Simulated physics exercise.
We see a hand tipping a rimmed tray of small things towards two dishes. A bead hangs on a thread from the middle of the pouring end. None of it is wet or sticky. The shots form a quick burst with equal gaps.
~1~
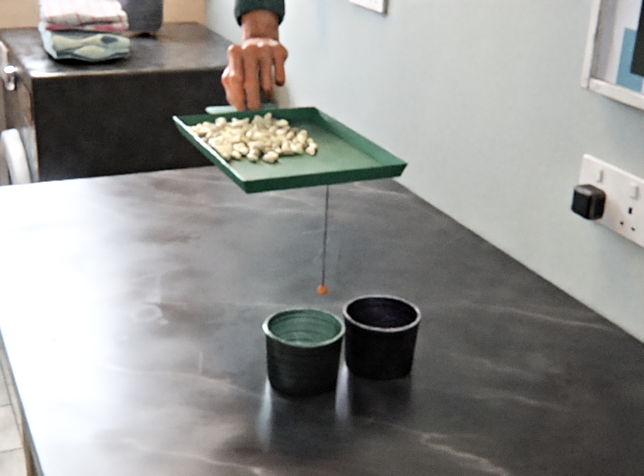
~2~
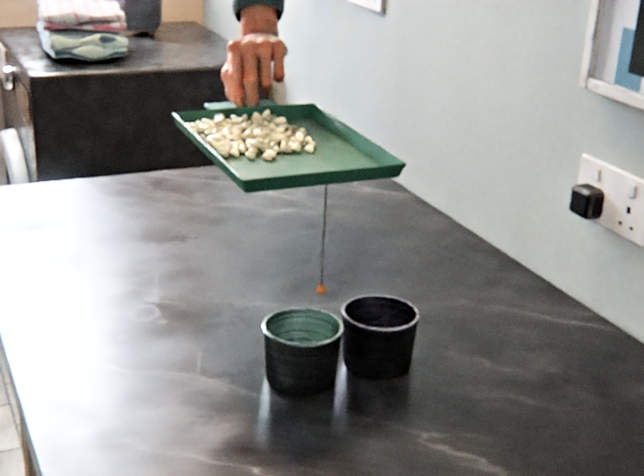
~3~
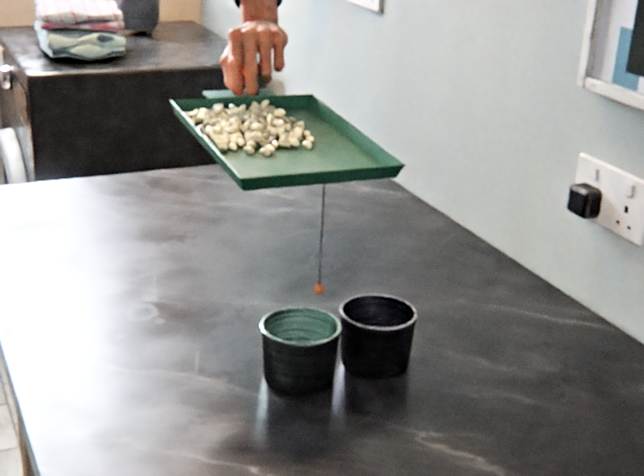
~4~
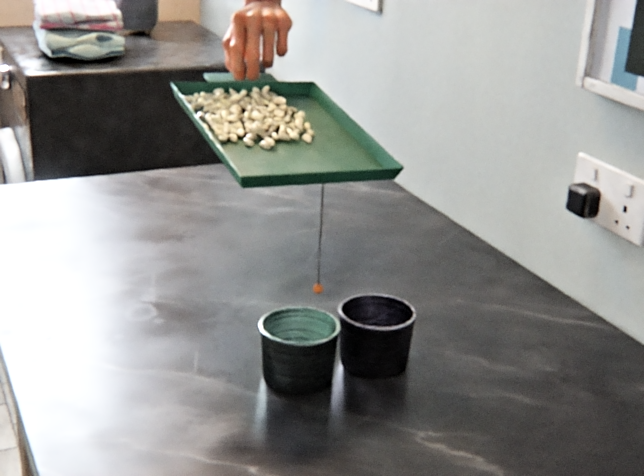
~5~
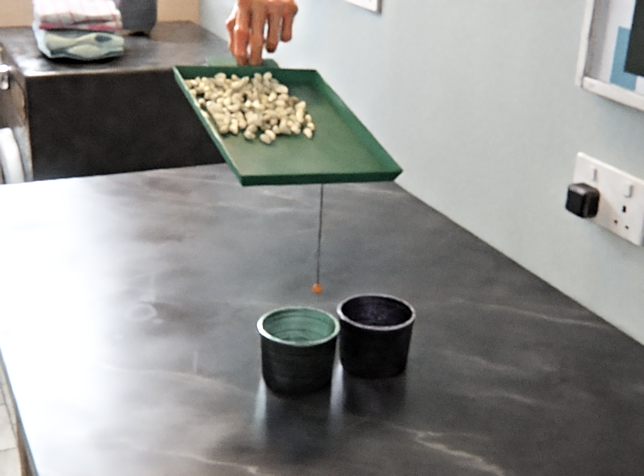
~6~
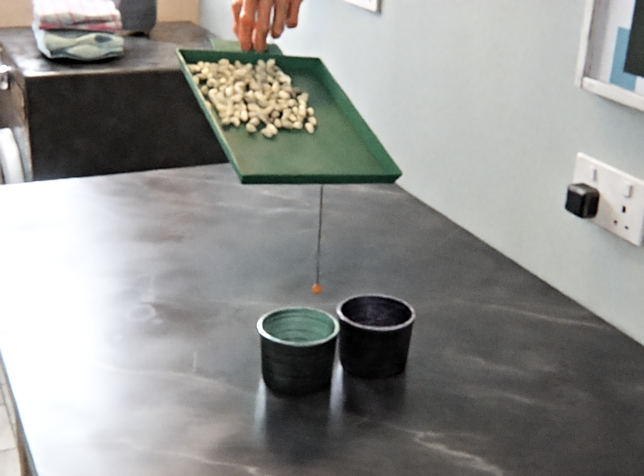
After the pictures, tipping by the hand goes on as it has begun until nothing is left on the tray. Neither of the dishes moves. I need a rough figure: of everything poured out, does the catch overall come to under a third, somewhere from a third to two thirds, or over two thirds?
What lands in the dishes sits in the middle, a third to two thirds of the load.
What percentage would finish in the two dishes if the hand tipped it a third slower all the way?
Close to 60 in a hundred.
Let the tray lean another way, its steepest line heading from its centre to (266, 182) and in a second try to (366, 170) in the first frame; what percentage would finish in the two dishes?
Close to 20 percent first and close to 30 percent second.
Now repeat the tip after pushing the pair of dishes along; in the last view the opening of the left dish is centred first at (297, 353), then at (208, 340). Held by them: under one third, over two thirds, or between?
The two tries come out as below one third and below one third in turn.
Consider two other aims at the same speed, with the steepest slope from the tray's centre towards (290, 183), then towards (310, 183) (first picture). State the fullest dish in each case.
The first tilt favours the left-side dish and the second favours the left-side dish.
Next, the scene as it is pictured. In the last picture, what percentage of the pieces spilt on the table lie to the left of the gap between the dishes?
Left share: Some 0 per cent.
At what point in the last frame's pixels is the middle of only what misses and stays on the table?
The middle lies near (456, 370).
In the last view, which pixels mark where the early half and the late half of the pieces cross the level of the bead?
I'd say close to (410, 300) at first and close to (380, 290) later on.
Soon, tray tipped steeply; about two thirds on the tray; about a third in the air.
A while on, tray tipped past a quarter turn; a small part on the tray; a small part in the left dish; about a third in the right dish; about a third outside both; a small part in the air.
Towards the end, tray tipped past a quarter turn; a small part in the left dish; about half in the right dish; about half outside both.
Finally, tray tipped past a quarter turn; a small part in the left dish; about half in the right dish; about half outside both.
